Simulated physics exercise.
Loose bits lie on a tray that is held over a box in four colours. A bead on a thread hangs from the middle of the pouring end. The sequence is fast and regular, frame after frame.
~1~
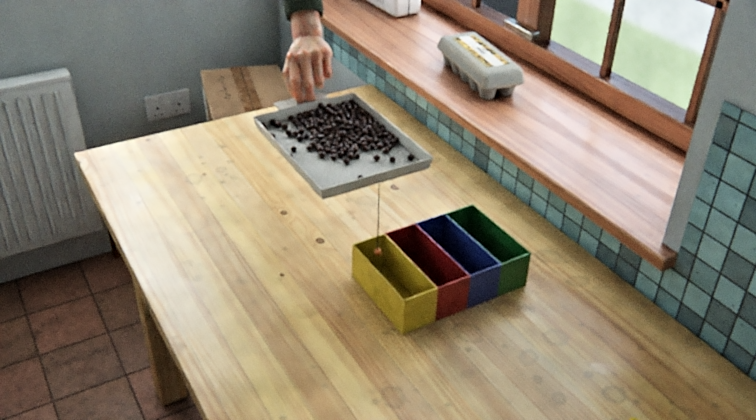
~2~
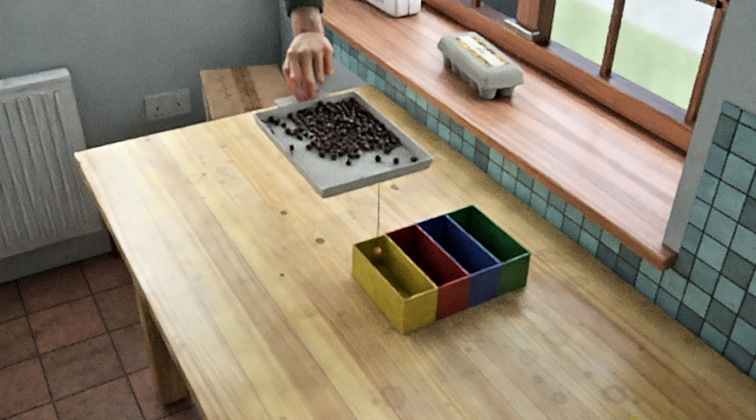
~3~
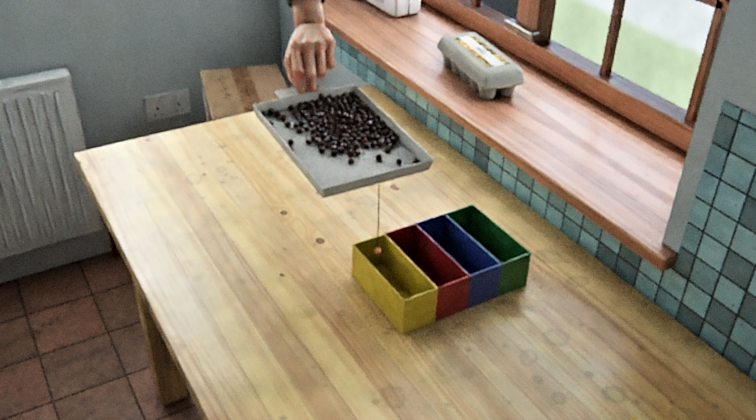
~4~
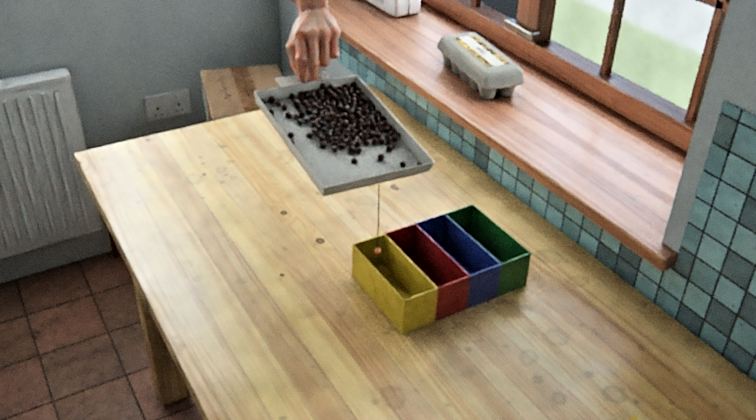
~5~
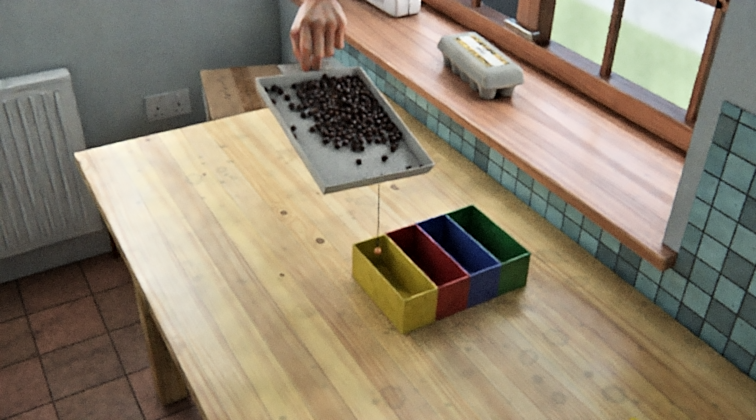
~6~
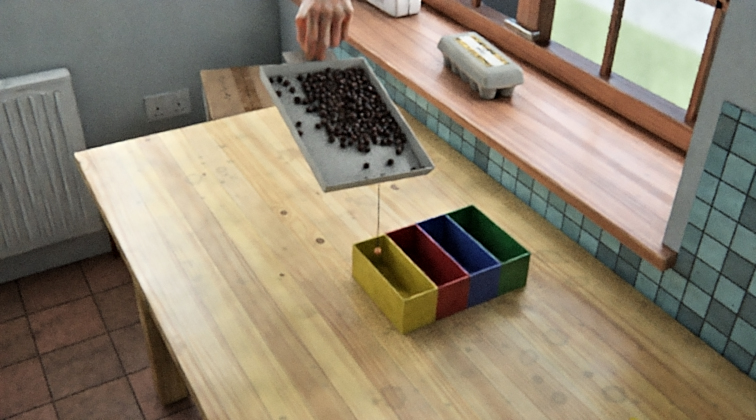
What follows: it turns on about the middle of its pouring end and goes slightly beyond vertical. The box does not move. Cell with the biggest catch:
Red.
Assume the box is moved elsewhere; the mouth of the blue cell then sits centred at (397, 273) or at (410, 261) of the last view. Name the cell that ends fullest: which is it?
The green one, and then that green cell.
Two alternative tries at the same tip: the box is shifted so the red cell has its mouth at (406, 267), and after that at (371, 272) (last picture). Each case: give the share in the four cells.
First 100 %, then 90 %.
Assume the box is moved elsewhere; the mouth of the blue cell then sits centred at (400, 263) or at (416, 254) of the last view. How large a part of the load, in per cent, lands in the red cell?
I'd expect some 0 percent, and then some 0 percent.
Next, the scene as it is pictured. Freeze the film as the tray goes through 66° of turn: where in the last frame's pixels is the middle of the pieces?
In the last view, the load is centred near (414, 172).
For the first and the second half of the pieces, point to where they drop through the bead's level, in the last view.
It passes near (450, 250) first and then near (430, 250).
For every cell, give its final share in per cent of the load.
I'd put the yellow cell at 10 percent, the red cell at 60 percent, the blue cell at 20 percent and the green cell at 0 percent.
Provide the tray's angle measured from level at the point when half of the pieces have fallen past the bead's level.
Angle: Approx. 90 degrees.
Soon after the last picture, tray tipped steeply; most on the tray; a stray few in the red cell; a stray few in the yellow cell; a stray few in the blue cell; about a quarter falling or outside the box.
A little later, tray tipped past a quarter turn; a small part on the tray; about half in the red cell; a small part in the blue cell; a small part in the yellow cell; a stray few in the green cell; about a quarter falling or outside the box.
Later still, tray tipped past a quarter turn; about two thirds in the red cell; about a quarter in the blue cell; a small part in the yellow cell; a stray few in the green cell; a small part falling or outside the box.
By the end, tray tipped past a quarter turn; about two thirds in the red cell; about a quarter in the blue cell; a small part in the yellow cell; a stray few in the green cell; a small part outside the box.
